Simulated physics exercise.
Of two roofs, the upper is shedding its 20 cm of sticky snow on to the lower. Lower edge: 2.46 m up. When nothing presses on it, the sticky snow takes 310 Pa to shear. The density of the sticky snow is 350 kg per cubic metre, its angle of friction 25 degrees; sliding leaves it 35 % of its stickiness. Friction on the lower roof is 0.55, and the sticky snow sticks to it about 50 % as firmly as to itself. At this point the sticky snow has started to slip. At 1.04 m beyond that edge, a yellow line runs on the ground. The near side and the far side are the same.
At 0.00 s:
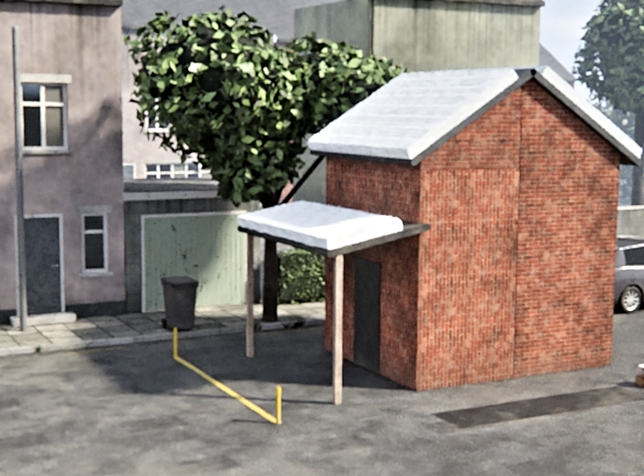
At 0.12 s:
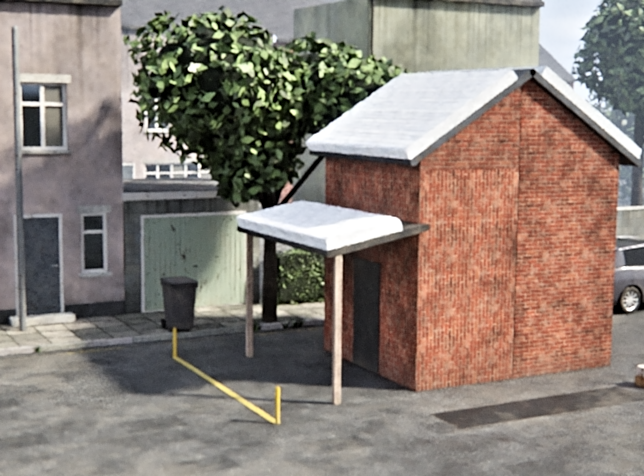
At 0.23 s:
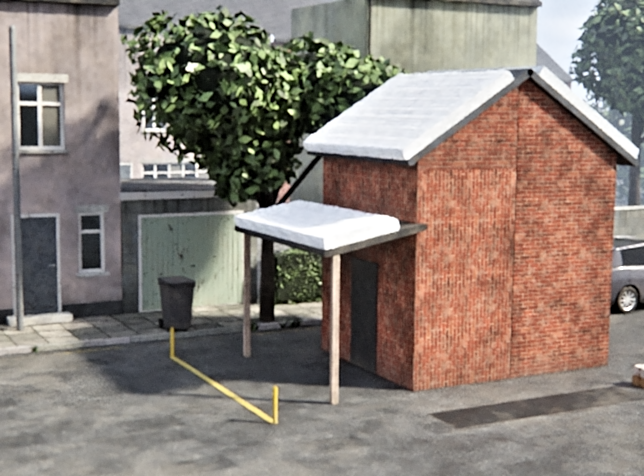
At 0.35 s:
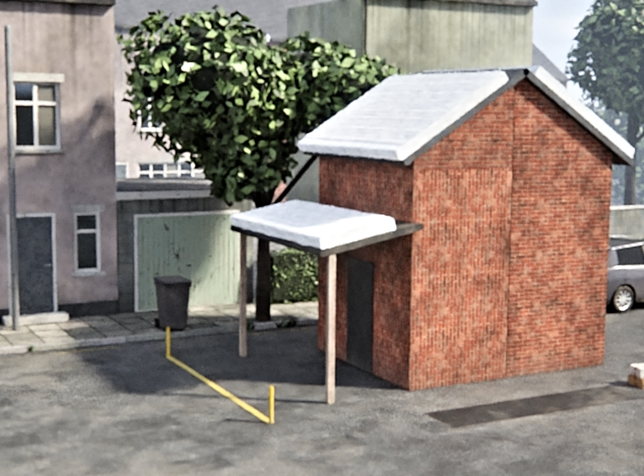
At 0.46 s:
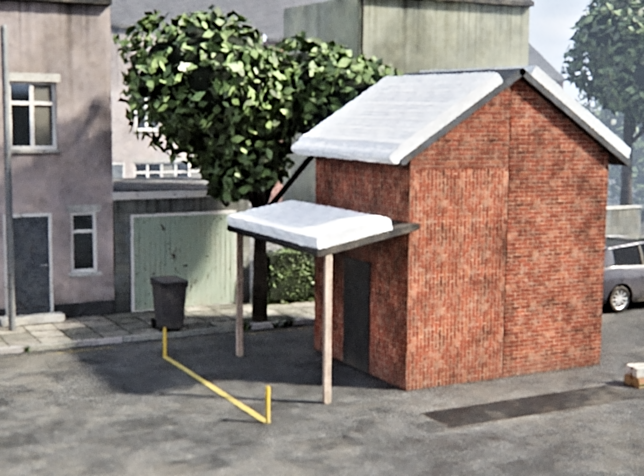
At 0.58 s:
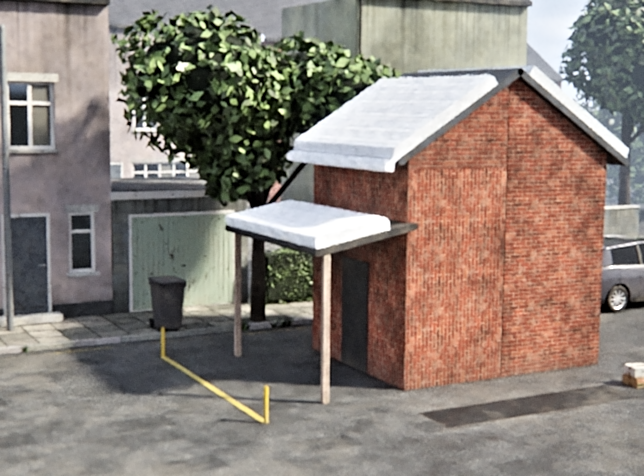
In a paved yard, a small red-brick building with a white layer of snow on its pitched roof stands above a snow-covered lean-to canopy, beside a tree. The upper snow at first barely shifts, then creeps down the slope toward the left, poking slightly past the roof's edge and starting to crack.
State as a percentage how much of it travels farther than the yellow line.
Roughly 23 per cent travels past the yellow line.
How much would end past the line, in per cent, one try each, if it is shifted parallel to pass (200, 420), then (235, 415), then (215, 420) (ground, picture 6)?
First try 8 per cent, second 16 per cent, third 12 per cent.
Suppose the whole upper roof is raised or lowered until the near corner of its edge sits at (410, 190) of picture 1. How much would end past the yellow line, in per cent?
In that case it would be around 3 percent.
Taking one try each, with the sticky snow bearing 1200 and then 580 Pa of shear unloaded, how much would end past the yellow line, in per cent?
Result: 0 % for the first case, 6 % for the second.
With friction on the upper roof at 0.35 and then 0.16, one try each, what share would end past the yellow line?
Roughly 40 per cent first, roughly 50 per cent second.
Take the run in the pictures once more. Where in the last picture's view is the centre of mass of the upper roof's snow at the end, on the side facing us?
I'd place it around (291, 328).
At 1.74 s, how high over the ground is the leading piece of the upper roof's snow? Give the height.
2.8 m, more or less.
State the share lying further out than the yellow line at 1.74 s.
Roughly 0 per cent.
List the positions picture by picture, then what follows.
The first picture shows front end of the sticky snow at (410, 148).
The second picture shows front end of the sticky snow at (409, 148), its middle shifted 8 mm.
The third picture shows front end of the sticky snow at (405, 149), its middle shifted 3.0 cm, 1 % of it past the upper edge, in one piece.
The fourth picture shows front end of the sticky snow at (399, 154), its middle shifted 6.9 cm, 3 % of it past the upper edge, in one piece.
The fifth picture shows front end of the sticky snow at (393, 154), its middle shifted 13 cm, 5 % of it past the upper edge, cracking.
The sixth picture shows front end of the sticky snow at (386, 167), its middle shifted 20 cm, 8 % of it past the upper edge, cracking.
By 1.11 s, none is below the lower edge and 0 % is past the line.
By 1.74 s, none is below the lower edge and 0 % is past the line.
By 2.37 s, 3 % is below the lower edge and 0 % is past the line.
By 3.00 s, 44 % is below the lower edge and 17 % is past the line.
By 4.10 s, at the end, 45 % is below the lower edge and 23 % is past the line.
